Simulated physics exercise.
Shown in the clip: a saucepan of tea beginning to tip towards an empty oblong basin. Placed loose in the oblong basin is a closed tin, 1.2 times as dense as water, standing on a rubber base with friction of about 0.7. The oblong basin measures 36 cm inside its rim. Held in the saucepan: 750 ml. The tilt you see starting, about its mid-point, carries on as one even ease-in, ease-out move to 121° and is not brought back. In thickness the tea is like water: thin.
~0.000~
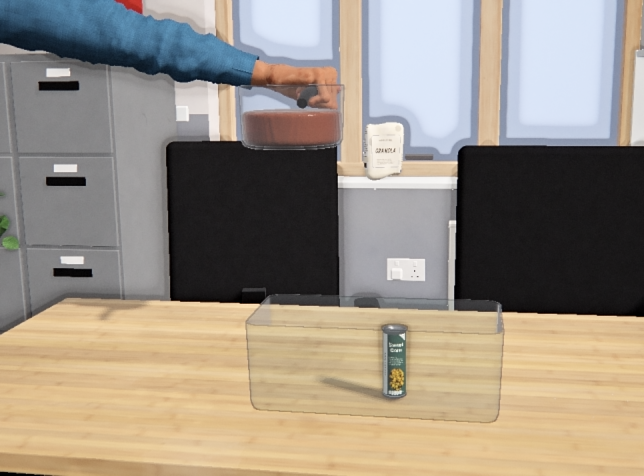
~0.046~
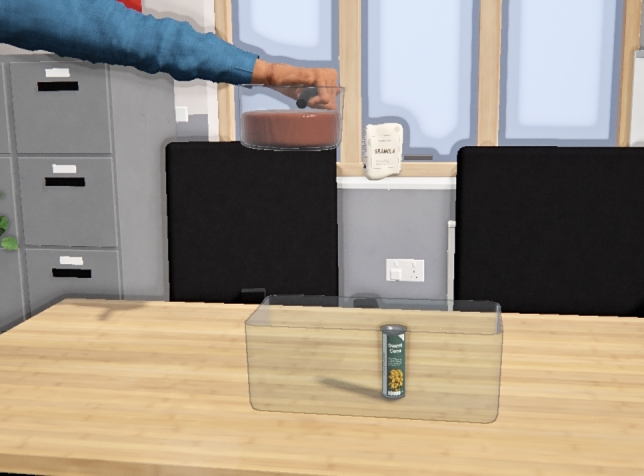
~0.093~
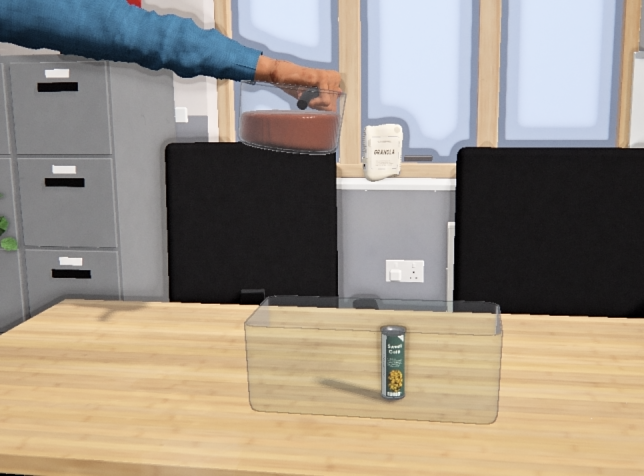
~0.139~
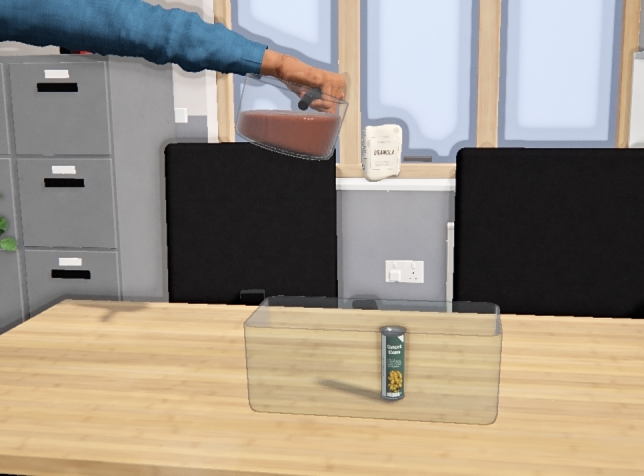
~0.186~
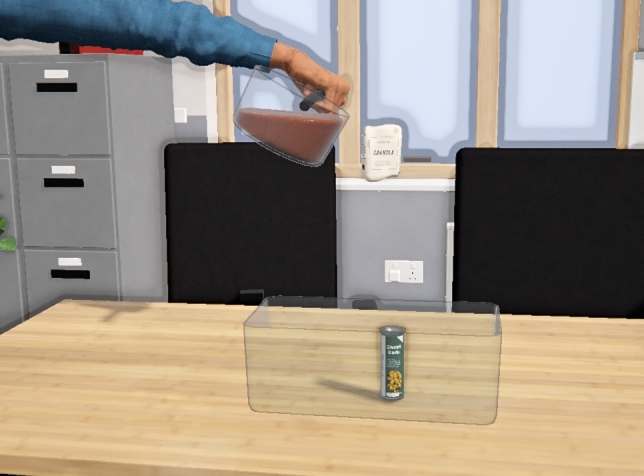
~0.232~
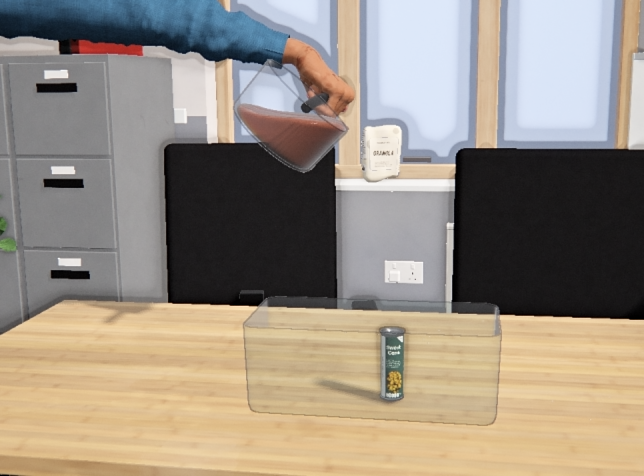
A hand at the end of a blue-sleeved arm, reaching in from the left, holds a clear saucepan of reddish-brown tea above a pale wooden table, seen from the front in an office-like room. Below stands a transparent oblong basin holding an upright dark green tin, with black chairs, grey drawers and windows behind. The hand steadily tilts the saucepan clockwise, its right side dipping, while the camera stays still.
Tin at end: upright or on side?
Watch, it's going to go down.
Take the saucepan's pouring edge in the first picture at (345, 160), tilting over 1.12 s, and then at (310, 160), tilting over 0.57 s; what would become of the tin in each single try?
Try 1: Still standing; try 2: Still standing.
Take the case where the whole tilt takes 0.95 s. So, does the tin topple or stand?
Holds steady.
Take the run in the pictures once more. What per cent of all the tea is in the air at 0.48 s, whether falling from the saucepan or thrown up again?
I'd put it at about 78 percent.
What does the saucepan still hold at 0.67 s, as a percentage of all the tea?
About 2 per cent.
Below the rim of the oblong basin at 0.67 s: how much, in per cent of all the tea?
About 84 %.
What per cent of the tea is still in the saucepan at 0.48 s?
Around 18 in a hundred.
By 0.48 s the tilt is 114° and 18 per cent is still to pour; the tin stands where it began.
By 0.67 s the tilt is 121° and 2 per cent is still to pour; the tin stands 1 cm from where it began.
By 0.86 s the tilt is 121° and 0 per cent is still to pour; the tin leans 27°.
By 1.07 s the tilt is 121° and 0 per cent is still to pour; the tin lies on its side.
At rest the tin lies on its side.
